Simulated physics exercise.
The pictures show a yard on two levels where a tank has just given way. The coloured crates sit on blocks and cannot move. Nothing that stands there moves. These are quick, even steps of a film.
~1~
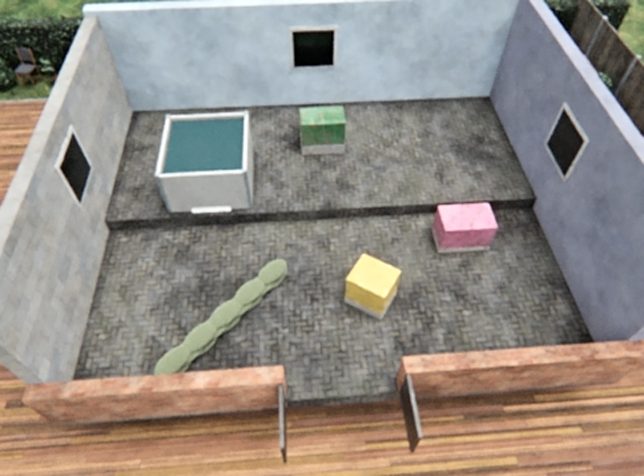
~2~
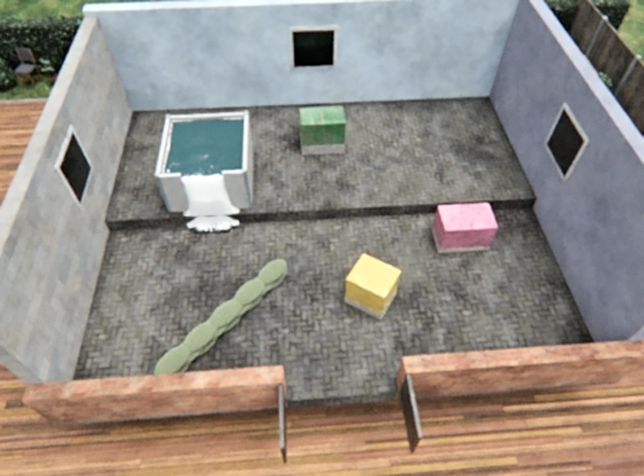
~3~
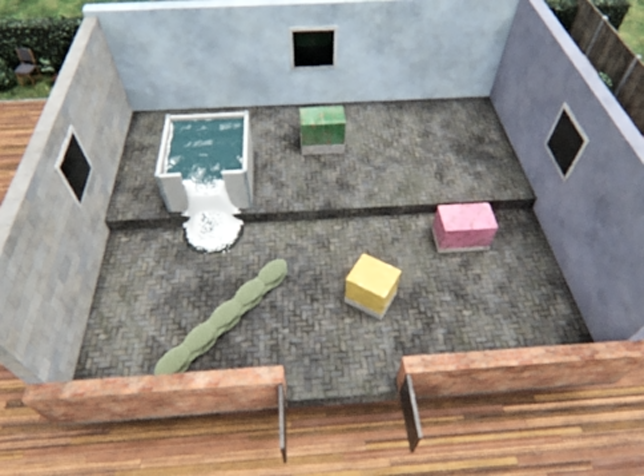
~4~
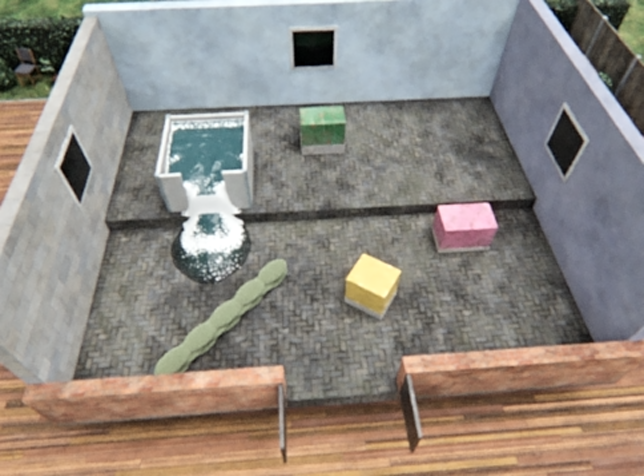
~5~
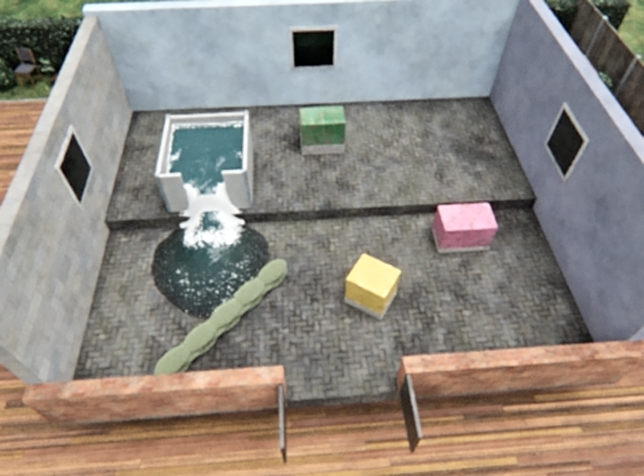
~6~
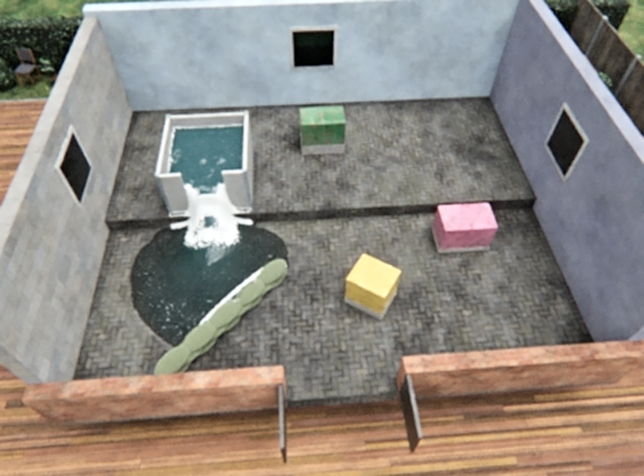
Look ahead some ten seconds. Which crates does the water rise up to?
In the end: The pink crate is soaked; the green crate keeps dry; the yellow crate keeps dry.
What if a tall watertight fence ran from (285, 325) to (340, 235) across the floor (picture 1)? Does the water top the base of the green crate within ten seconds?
Green crate remains dry.
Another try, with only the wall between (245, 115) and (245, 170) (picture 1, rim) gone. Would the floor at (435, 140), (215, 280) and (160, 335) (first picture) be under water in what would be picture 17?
In that order: Covered, free of water, free of water.
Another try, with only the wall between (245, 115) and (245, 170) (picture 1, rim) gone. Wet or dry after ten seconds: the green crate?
Then: Green is topped.
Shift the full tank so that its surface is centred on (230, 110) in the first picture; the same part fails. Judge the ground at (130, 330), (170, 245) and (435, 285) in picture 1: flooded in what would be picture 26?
One after the other: Covered, awash, awash.
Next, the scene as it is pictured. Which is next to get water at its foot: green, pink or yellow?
The crate marked yellow.
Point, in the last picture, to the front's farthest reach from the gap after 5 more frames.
At about (68, 400).
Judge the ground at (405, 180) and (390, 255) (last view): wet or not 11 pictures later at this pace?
As listed: Not flooded, covered.
A moment on, water covers 20 % of the floor; the pink crate not reached, the green crate not reached, the yellow crate water round its plinth.
Next, water covers 25 % of the floor; the pink crate not reached, the green crate not reached, the yellow crate water round its plinth.
Then, water covers 30 % of the floor; the pink crate water round its plinth, the green crate not reached, the yellow crate water round its plinth.
Later, water covers 40 % of the floor; the pink crate water round its plinth, the green crate not reached, the yellow crate water round its plinth.
In the end, water covers 50 % of the floor; the pink crate was topped, the green crate stayed above the water, the yellow crate stayed above the water.
